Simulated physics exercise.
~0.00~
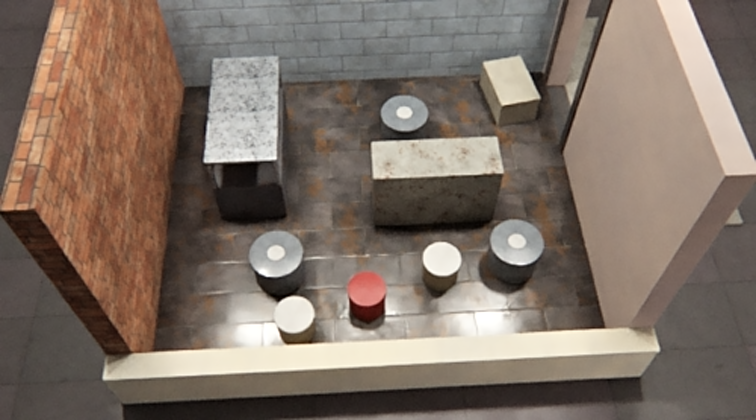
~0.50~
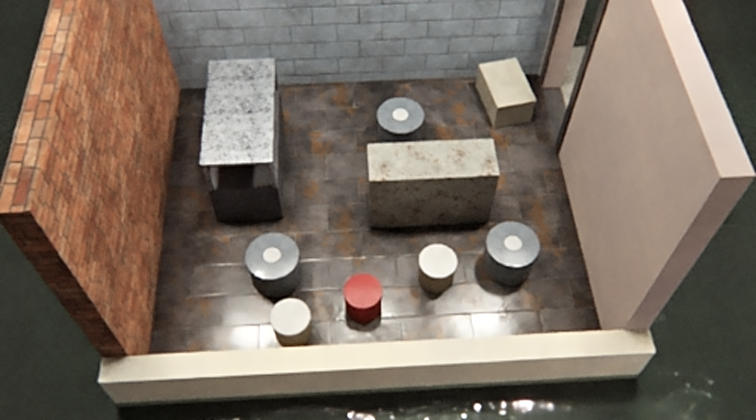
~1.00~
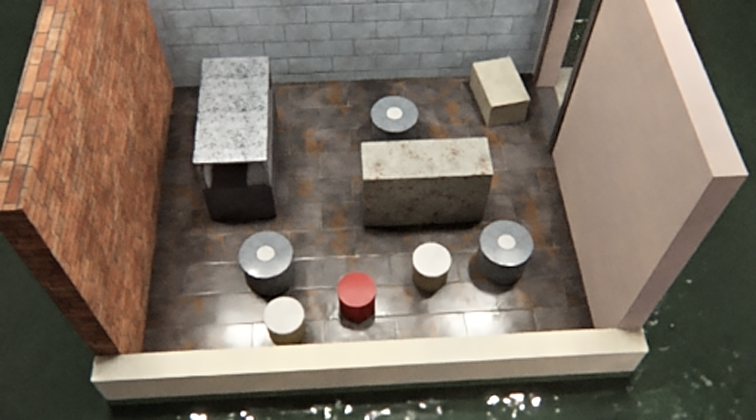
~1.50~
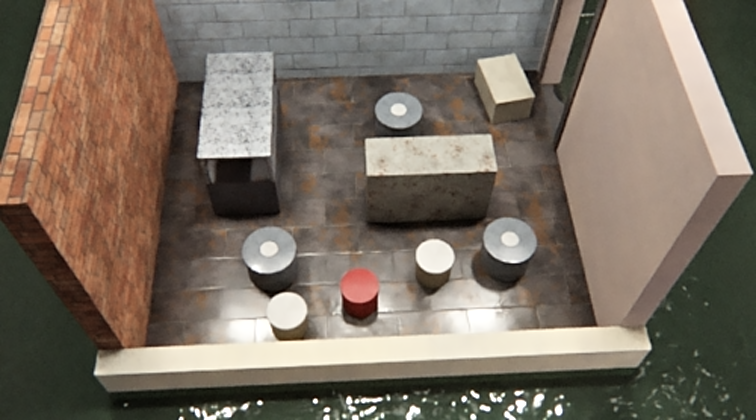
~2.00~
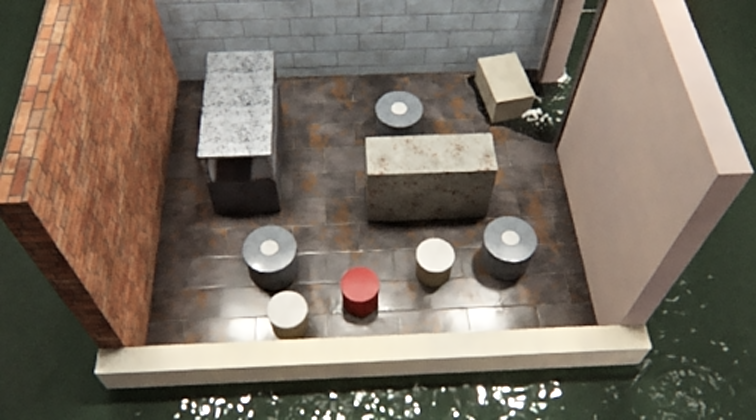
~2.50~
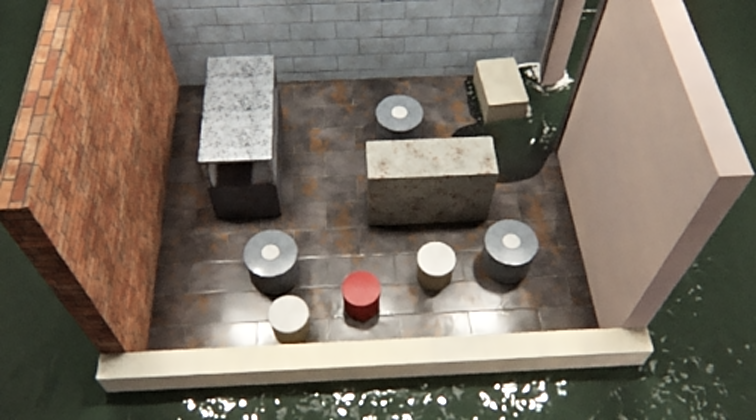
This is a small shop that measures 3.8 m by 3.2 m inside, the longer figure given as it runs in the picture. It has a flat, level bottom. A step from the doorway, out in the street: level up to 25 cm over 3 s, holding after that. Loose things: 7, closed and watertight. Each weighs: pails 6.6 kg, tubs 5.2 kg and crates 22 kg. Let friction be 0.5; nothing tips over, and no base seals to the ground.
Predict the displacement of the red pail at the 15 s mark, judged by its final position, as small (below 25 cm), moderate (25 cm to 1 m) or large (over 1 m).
Large.
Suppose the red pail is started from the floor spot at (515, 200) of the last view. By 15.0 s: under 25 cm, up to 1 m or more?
Answer: It covers a big distance.
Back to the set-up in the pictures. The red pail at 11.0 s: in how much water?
17 cm, roughly.
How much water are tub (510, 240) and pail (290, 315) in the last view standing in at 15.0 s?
Close to 11 and 15 centimetres.
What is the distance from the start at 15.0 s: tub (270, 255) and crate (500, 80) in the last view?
In turn: 40 cm, 300 cm.
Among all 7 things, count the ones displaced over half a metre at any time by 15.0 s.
That comes to 5.
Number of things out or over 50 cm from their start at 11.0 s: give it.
The number comes to 3.
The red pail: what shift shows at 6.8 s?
I'd guess some 0 cm by then.
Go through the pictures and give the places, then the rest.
In the first frame, the red pail at (367, 289), on the bottom; water covers 0.0 m2; 0 of 7 have shifted.
In the second frame, the red pail at (363, 291) rests on the ground; 0.0 m2 under water; 0 of 7 have shifted.
In the third frame, the red pail at (357, 289), on the bottom; water covers 0.0 m2; 0 of 7 have shifted.
In the fourth frame, the red pail at (360, 285), on the bottom; 0.0 m2 under water; 0 of 7 have shifted.
In the fifth frame, the red pail at (360, 284), on the bottom; water covers 0.2 m2; 0 of 7 have shifted.
In the sixth frame, the red pail at (361, 288), on the bottom; water covers 0.8 m2; 0 of 7 have shifted.
After 3.5 s the red pail is near (361, 288), 0.0 m from its start, aground; 0 afloat.
After 6.8 s the red pail is near (361, 288), 0.0 m from its start, aground; 3 afloat.
After 11.0 s the red pail is near (586, 288), 1.8 m from its start, afloat; 5 afloat.
After 15.0 s the red pail is near (320, 143), 1.5 m from its start, afloat; 7 afloat.
